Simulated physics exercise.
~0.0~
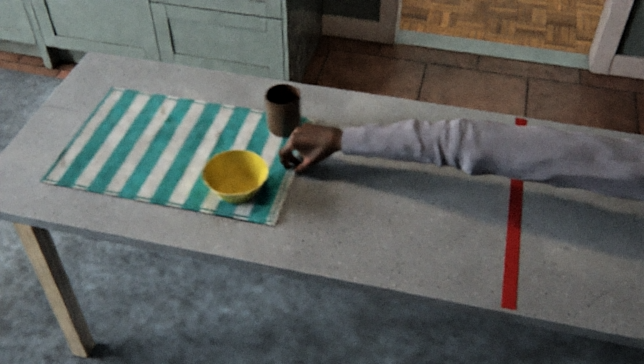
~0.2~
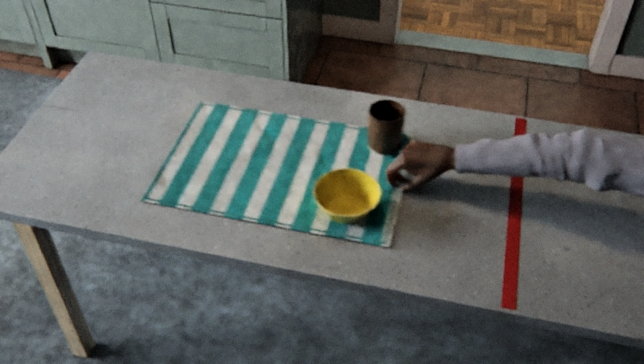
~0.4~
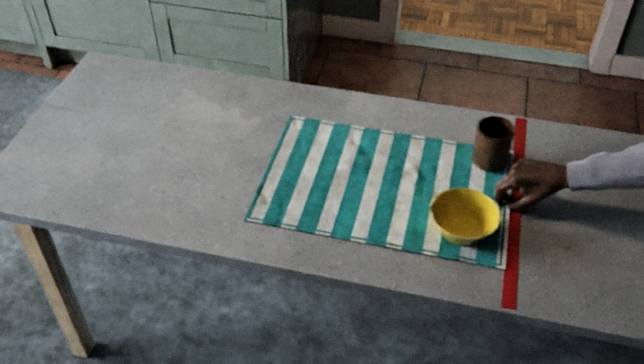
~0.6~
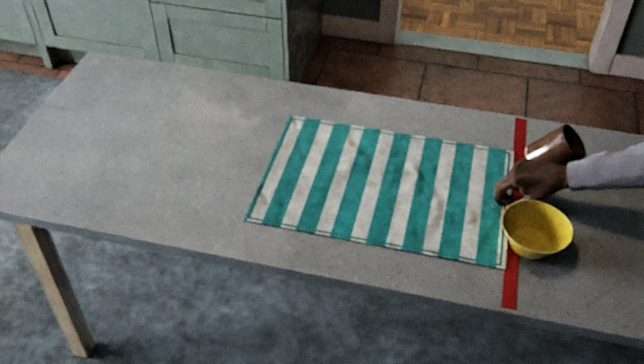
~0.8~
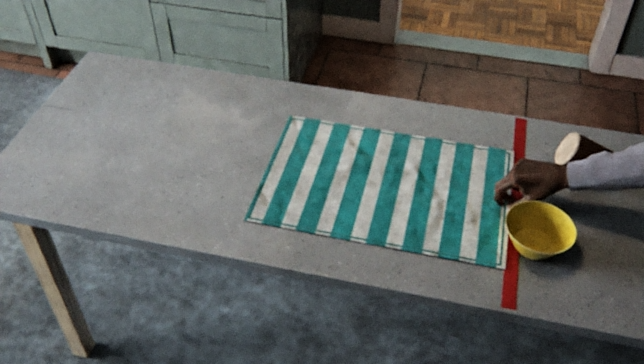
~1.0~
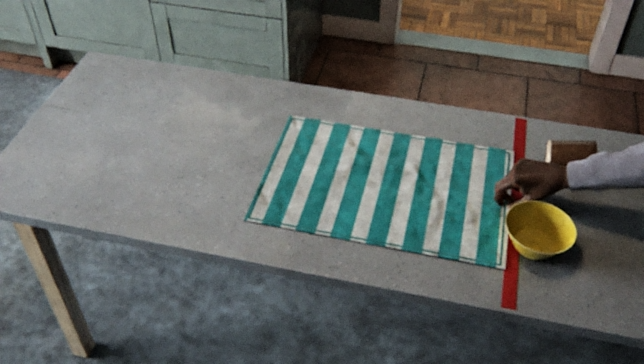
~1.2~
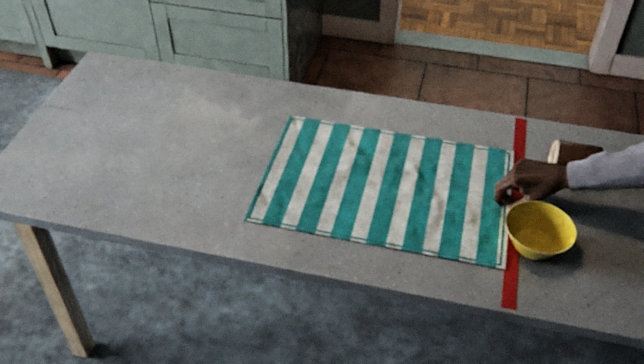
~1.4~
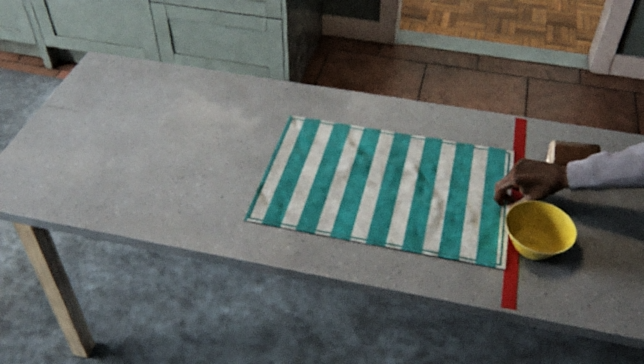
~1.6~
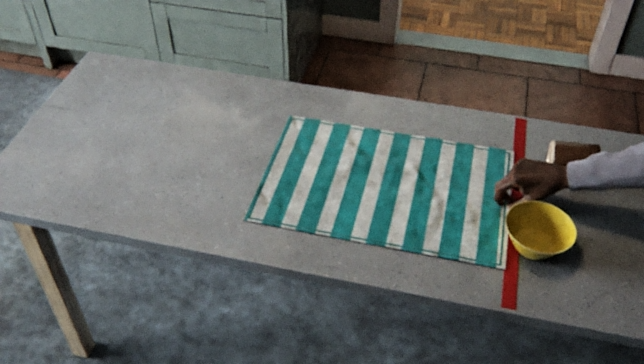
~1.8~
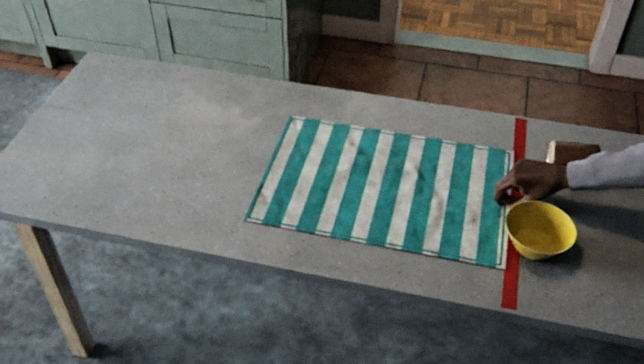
We see a hand draw a striped turquoise tea towel rightward along a table, carrying a yellow bowl and a brown mug, until it stops at red tape; the bowl slides off the front and rests upright beyond it, while the mug slides off, tips and lies on its side.
